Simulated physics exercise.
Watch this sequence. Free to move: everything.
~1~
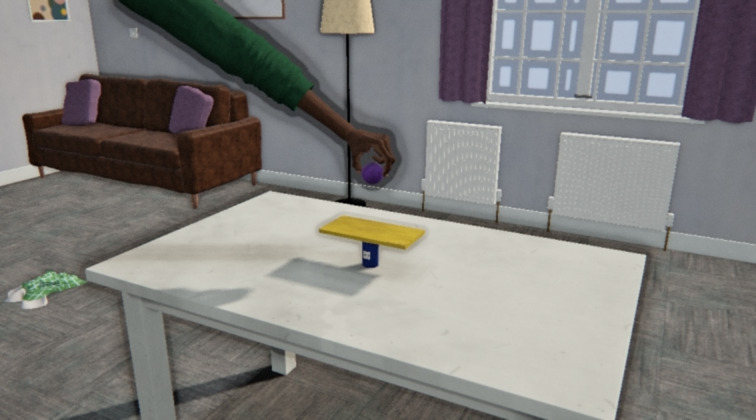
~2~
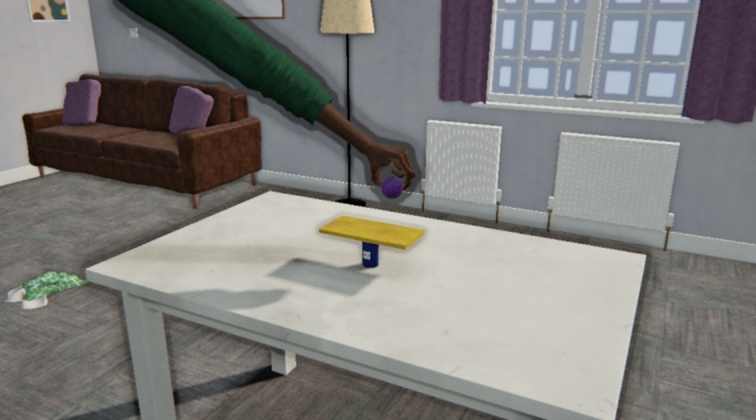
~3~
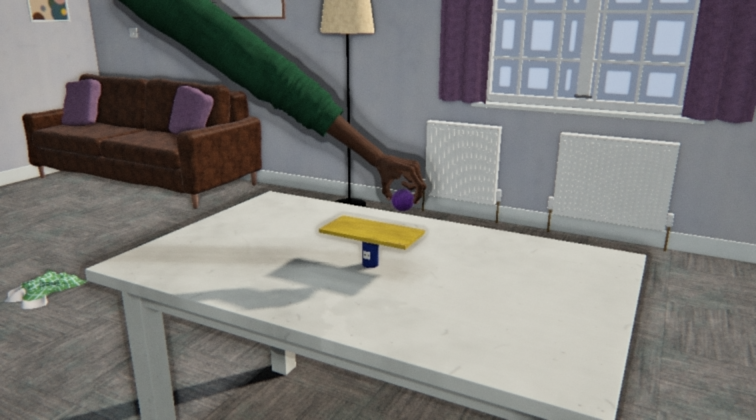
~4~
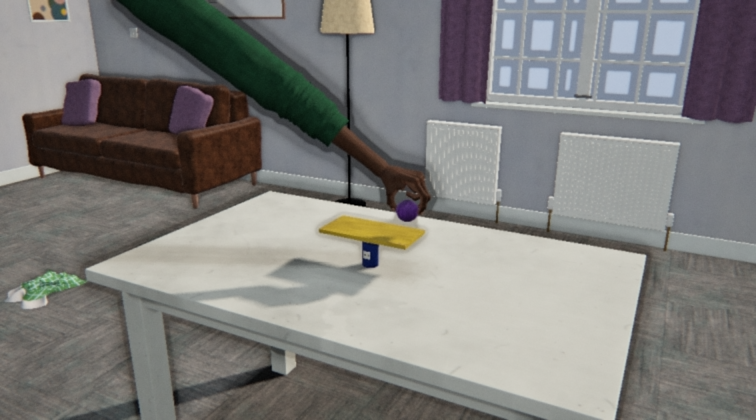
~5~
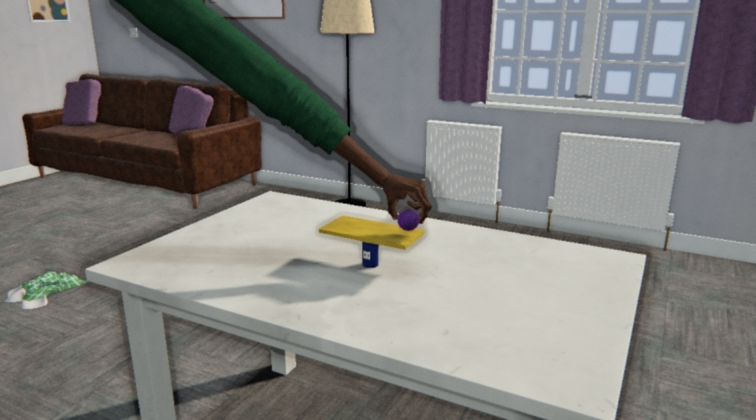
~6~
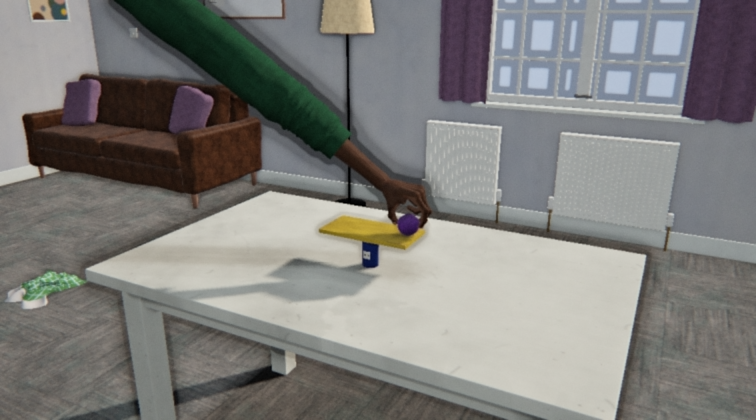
At the start, a hand in a green sleeve holds a purple onion above a yellow board resting on a small blue shaker on a white table. The arm moves the onion to the right and downward, then lowers it onto the board's right end, the fingers still gripping it.
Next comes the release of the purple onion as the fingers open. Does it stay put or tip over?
It tips over.
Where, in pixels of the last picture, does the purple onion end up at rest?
The object finishes somewhere near (442, 268).
Then, 0.30 s after the last picture, purple onion now fallen; yellow board tipped 32° from how it was.
Then, 0.40 s after the last picture, yellow board tipped 51° from how it was.
Then, 0.60 s after the last picture, yellow board now fallen; blue shaker slid about its own width.
Then, 0.70 s after the last picture, blue shaker slid about its own width.
At rest, fallen, purple onion and yellow board; moved from the start, blue shaker. Seen from the same camera at the end, purple onion near (442, 268). The stack loses its balance.
